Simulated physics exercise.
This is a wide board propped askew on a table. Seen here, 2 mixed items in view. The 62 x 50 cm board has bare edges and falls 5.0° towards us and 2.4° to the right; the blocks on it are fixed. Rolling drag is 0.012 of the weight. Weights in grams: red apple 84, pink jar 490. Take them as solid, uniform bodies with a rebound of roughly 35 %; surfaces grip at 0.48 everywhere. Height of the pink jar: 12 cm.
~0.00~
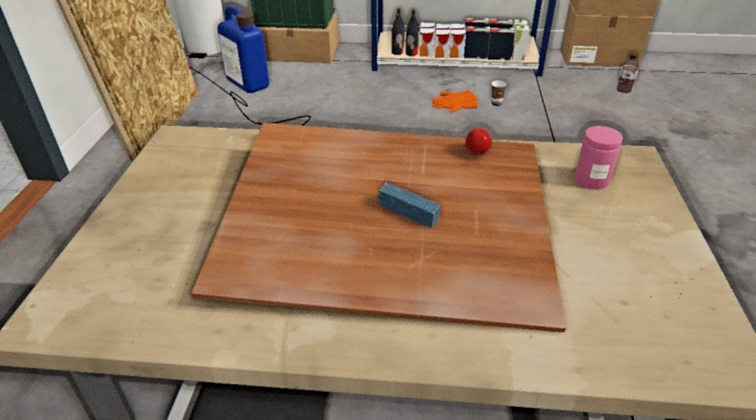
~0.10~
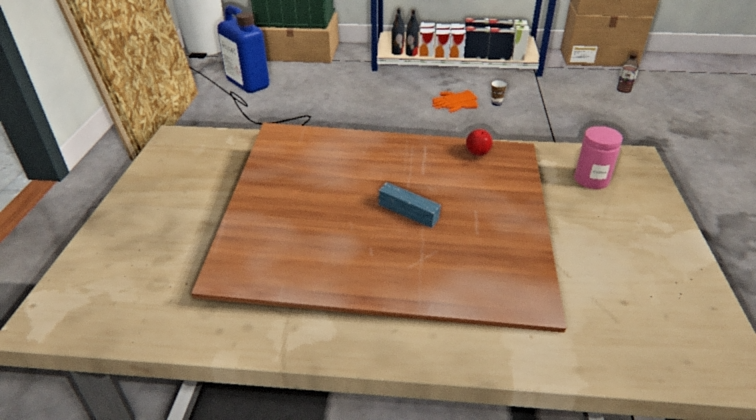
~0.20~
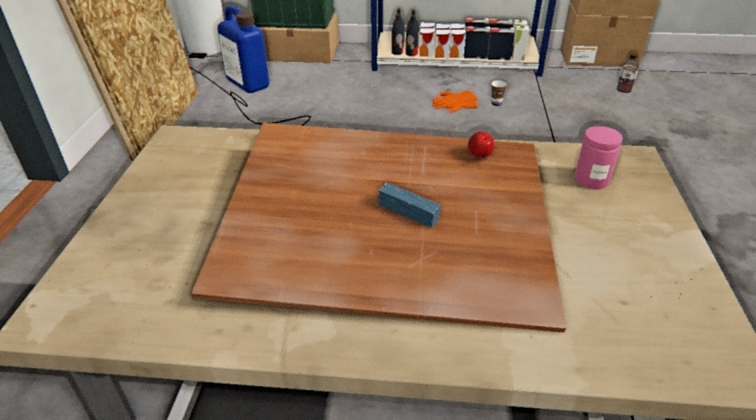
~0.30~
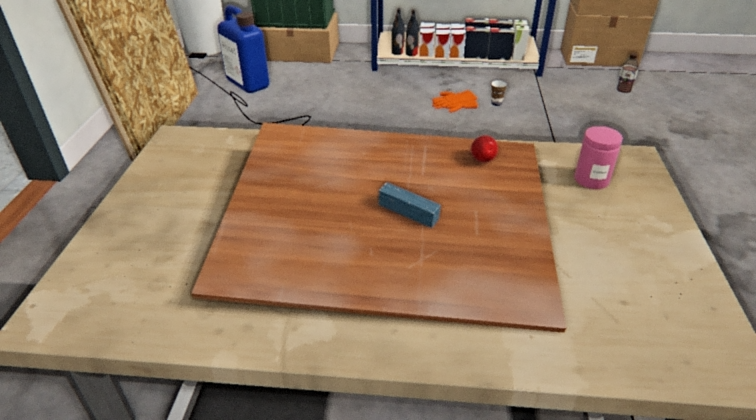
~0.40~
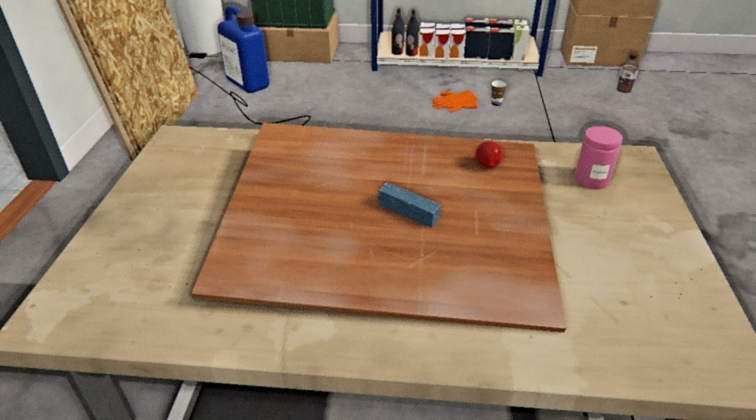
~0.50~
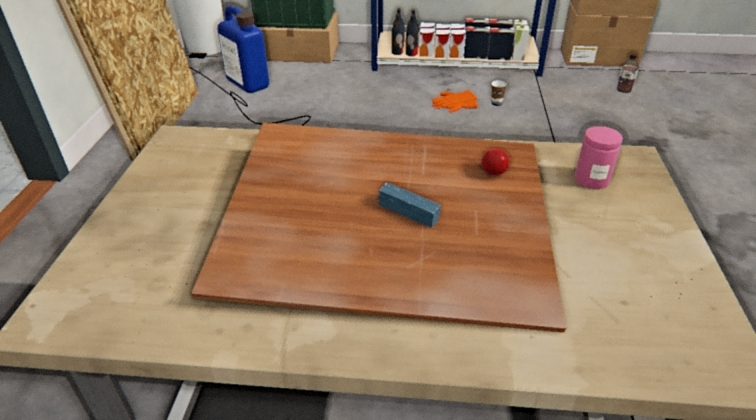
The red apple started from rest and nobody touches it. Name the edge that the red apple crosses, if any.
It comes to this: Right-hand side.
By 0.90 s, 23 cm of board to the near edge; red apple near (538, 215).
By 1.20 s, it has gone over the right edge; red apple near (598, 294).
When it is over (1.5 s), it has gone over the right edge; pink jar within 8 cm of the start.
